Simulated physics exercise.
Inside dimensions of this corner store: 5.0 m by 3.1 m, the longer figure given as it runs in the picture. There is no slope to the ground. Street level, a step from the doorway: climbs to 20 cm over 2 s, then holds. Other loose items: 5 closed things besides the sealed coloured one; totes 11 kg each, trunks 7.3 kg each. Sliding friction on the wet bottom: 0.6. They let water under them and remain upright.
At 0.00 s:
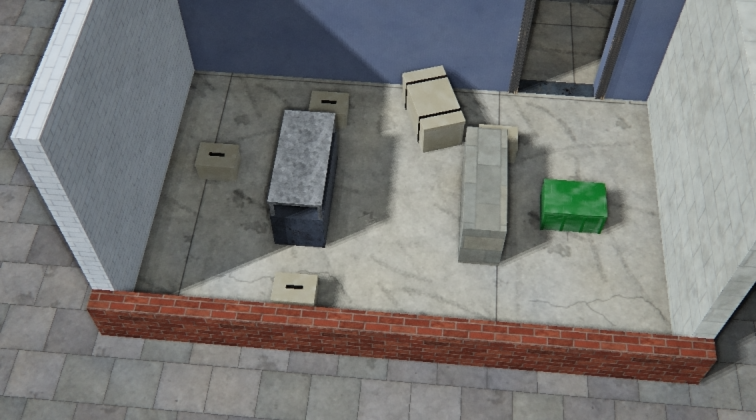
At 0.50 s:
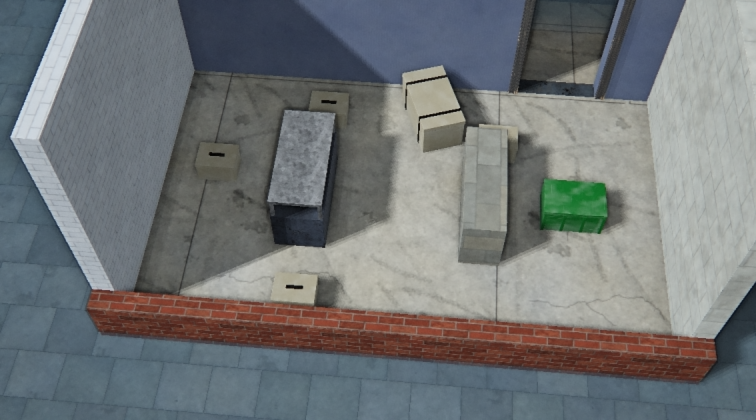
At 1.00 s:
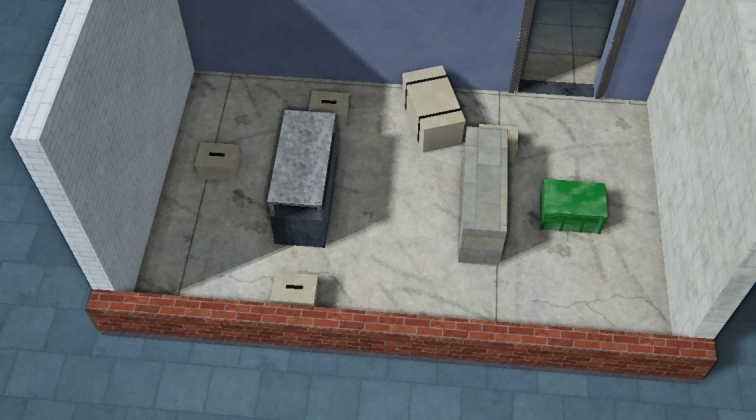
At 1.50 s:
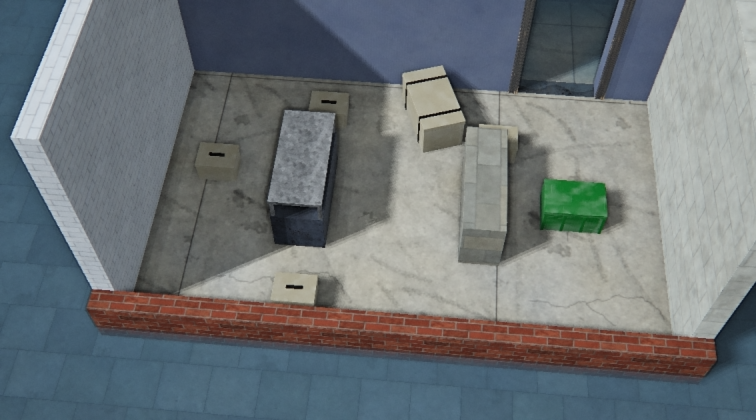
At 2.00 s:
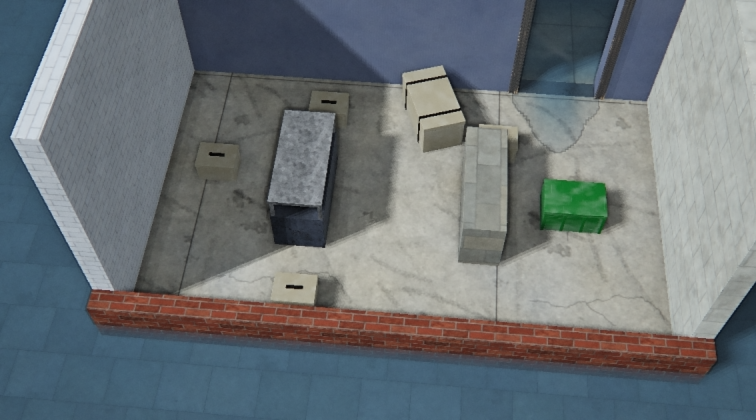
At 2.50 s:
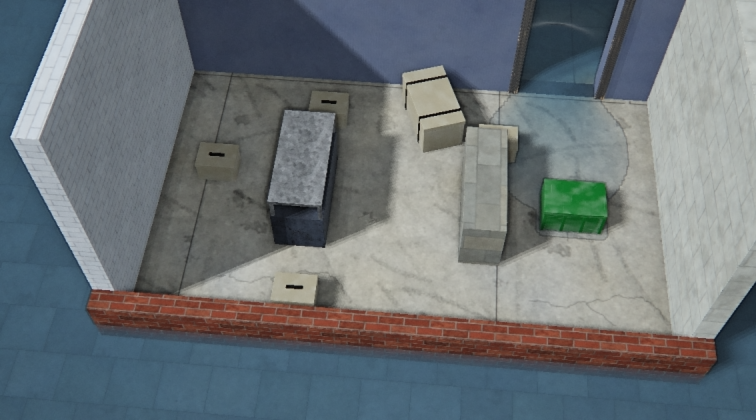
Water covers the paving outside, then spreads through the doorway across the floor toward the green crate.
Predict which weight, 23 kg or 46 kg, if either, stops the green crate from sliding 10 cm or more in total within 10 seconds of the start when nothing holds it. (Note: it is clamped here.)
Heavier wins.
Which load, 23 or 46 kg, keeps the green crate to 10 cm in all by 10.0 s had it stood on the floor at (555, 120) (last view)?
Well, no option works.
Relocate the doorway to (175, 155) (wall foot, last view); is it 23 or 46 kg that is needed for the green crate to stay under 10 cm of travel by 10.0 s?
Answer: The lower mass works.
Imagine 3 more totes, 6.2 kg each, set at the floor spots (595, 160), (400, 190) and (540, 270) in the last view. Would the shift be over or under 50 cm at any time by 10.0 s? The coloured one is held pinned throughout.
In that order: Beyond it, within it, beyond it.
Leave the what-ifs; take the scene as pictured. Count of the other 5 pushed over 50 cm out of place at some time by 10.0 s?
The total is 2.
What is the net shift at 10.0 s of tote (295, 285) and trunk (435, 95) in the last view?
In turn: 0 cm, 60 cm.
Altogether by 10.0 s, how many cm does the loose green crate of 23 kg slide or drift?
250 cm, roughly.
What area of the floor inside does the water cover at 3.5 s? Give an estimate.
Wet: Near 4.0 m2.
After 3.5 s the green crate would be 18 cm from its start with 23 kg and 0 cm from its start with 46 kg; 6 cm of water round it then.
After 4.5 s the green crate would be 37 cm from its start with 23 kg and 0 cm from its start with 46 kg; 5 cm of water round it then.
After 7.0 s the green crate would be 81 cm from its start with 23 kg and 0 cm from its start with 46 kg; 11 cm of water round it then.
After 10.0 s the green crate would be 146 cm from its start with 23 kg and 0 cm from its start with 46 kg; 13 cm of water round it then.
